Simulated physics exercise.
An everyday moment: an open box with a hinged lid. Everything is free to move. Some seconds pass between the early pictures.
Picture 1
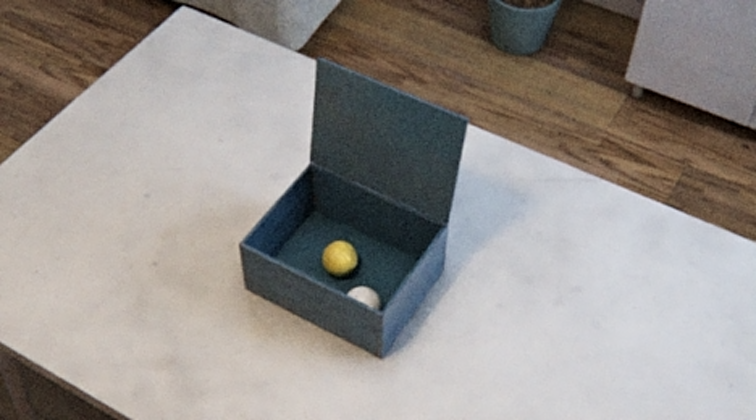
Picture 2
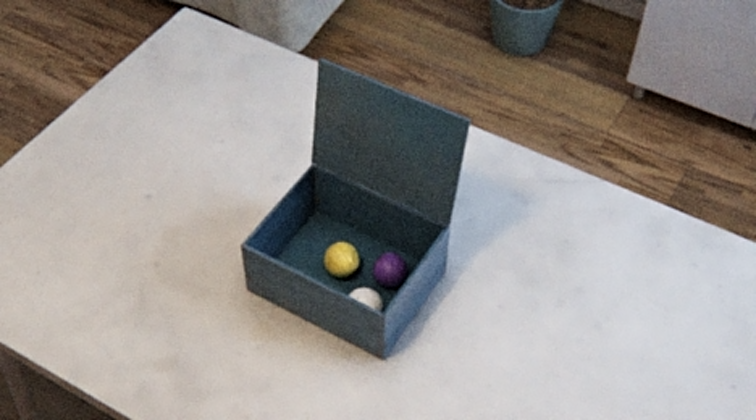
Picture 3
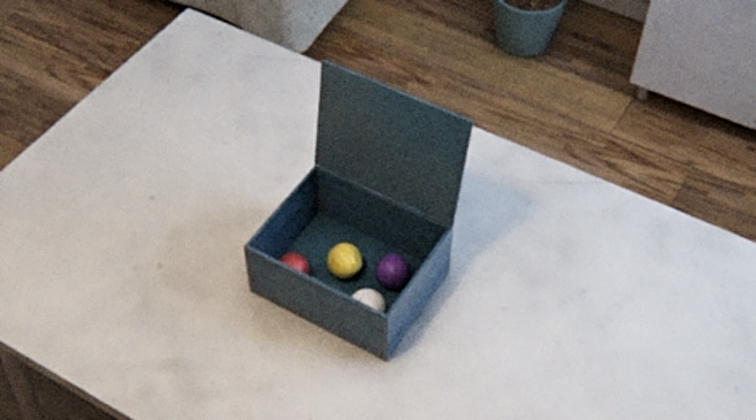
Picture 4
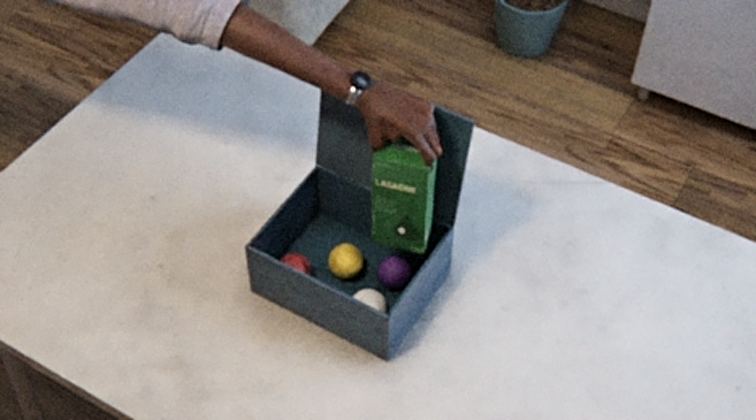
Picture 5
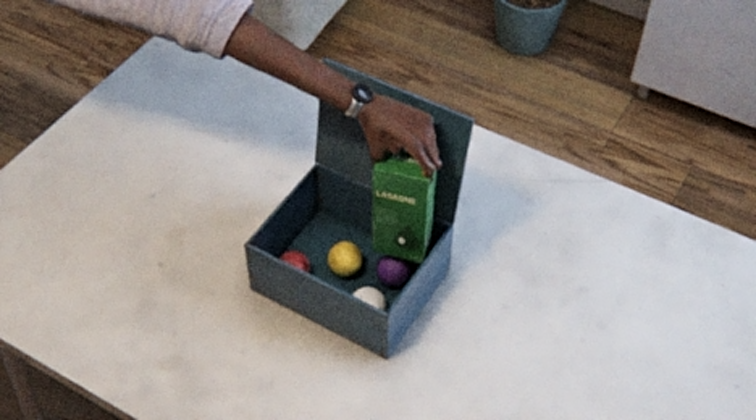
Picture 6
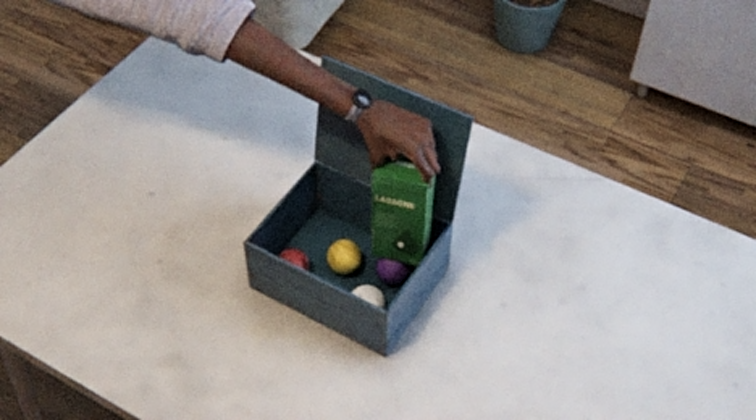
A hand lowered a green packet into the back right of an open blue box and held it there, after a purple ball and then a red one had appeared beside the yellow and white ones.
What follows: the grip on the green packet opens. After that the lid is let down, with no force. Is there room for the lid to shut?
Here the lid will not close.
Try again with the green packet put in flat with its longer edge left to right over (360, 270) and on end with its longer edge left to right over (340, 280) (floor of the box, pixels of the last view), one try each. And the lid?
In the first case it shuts flat; in the second case it is held up.
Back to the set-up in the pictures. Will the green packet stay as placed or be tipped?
It tips.
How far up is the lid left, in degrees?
Some 25° above the rim.
Then, 1.70 s later than the last frame, lid 77° above the rim; green packet tilted by 44° near (402, 234); purple lemon moved about its own width; yellow lemon moved about its own width.
Then, 2.10 s later than the last frame, lid 42° above the rim; green packet tilted by 51° near (370, 257); purple lemon moved well along; yellow lemon moved about its own width.
When it is over, lid 27° above the rim; lying over in the box, green packet; moved from the start, yellow lemon and purple lemon; the other 2 as before. End places, in pixels of the last picture, green packet near (346, 271).
